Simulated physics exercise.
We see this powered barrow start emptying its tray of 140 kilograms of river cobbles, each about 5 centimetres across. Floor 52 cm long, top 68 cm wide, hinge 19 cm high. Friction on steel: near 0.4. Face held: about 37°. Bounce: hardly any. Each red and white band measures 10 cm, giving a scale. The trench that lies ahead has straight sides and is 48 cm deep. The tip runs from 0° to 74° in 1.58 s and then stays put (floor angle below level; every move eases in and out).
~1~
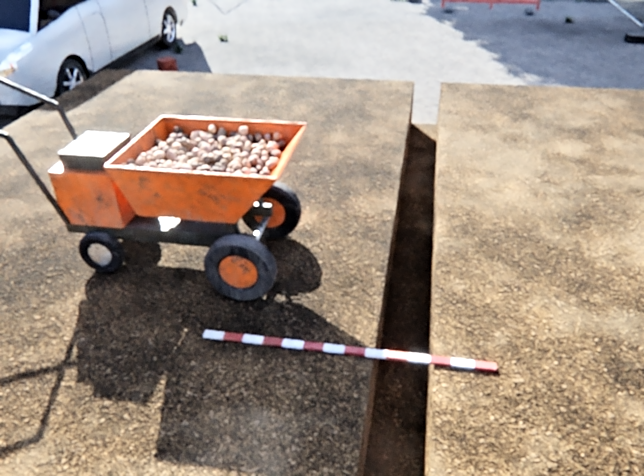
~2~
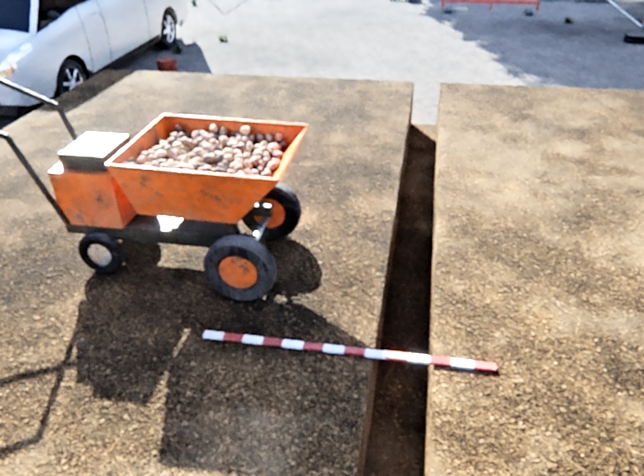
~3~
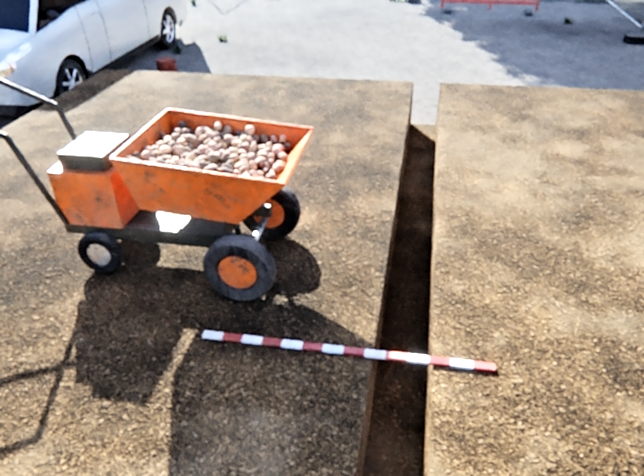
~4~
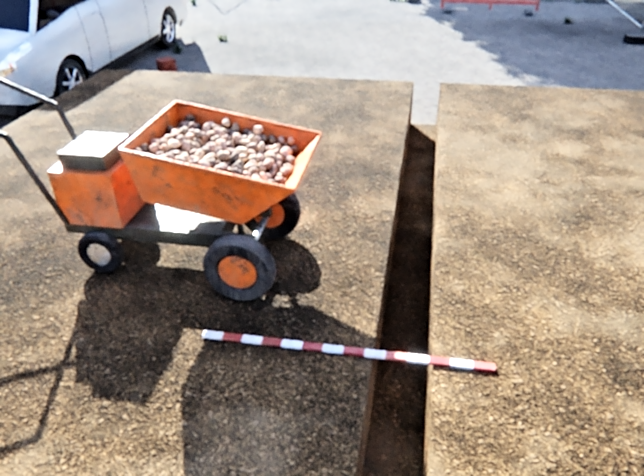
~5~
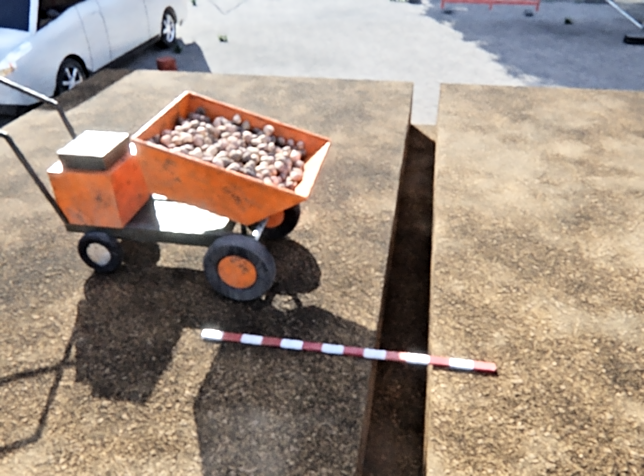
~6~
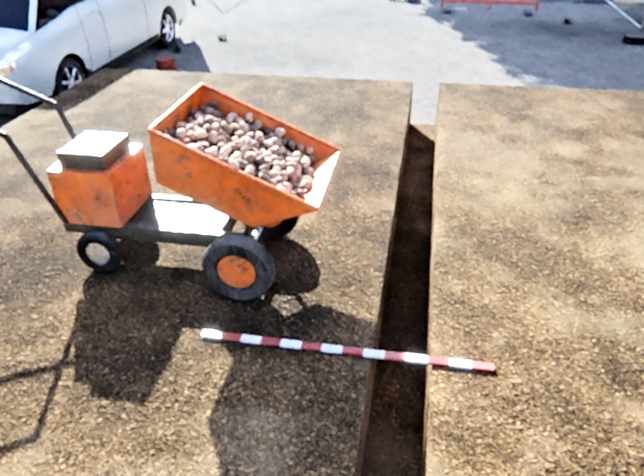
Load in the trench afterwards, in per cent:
83 %.
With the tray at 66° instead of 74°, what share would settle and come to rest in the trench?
In that case some 90 per cent.
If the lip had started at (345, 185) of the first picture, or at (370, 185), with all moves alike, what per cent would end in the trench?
Near 40 then near 0 percent.
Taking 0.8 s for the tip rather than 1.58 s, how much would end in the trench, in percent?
Something close to 85 per cent.
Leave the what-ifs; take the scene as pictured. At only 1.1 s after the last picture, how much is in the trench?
About 50 per cent by then.
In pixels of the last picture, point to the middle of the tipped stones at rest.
About (402, 327).
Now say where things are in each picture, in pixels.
The first picture shows lip at (276, 179), floor tilted 0°, highest stones at (204, 142).
In the second picture, the tray is at 1°, its lip at (278, 181); the top of the load is at (203, 140).
In the third picture, the tray is at 5°, its lip at (285, 185); the top of the load is at (194, 137).
In the fourth picture, the tray is at 10°, its lip at (295, 190); the top of the load is at (184, 132).
The fifth picture shows lip at (307, 199), floor tilted 16°, highest stones at (194, 124).
The sixth picture shows lip at (318, 210), floor tilted 24°, highest stones at (205, 118).
Then, 0.6 s after the last picture the floor is at 62°, 99 % in the tray, 1 % short of the trench; the foremost stones are at (371, 266).
Then, 1.1 s after the last picture the floor is at 74°, 39 % in the tray, 11 % short of the trench, 51 % in the trench; the foremost stones are at (424, 333).
Then, 1.4 s after the last picture the floor is at 74°, 14 % in the tray, 13 % short of the trench, 74 % in the trench; the foremost stones are at (431, 330).
Then, 3.4 s after the last picture the floor is at 74°, 3 % in the tray, 14 % short of the trench, 83 % in the trench; the foremost stones are at (435, 342).
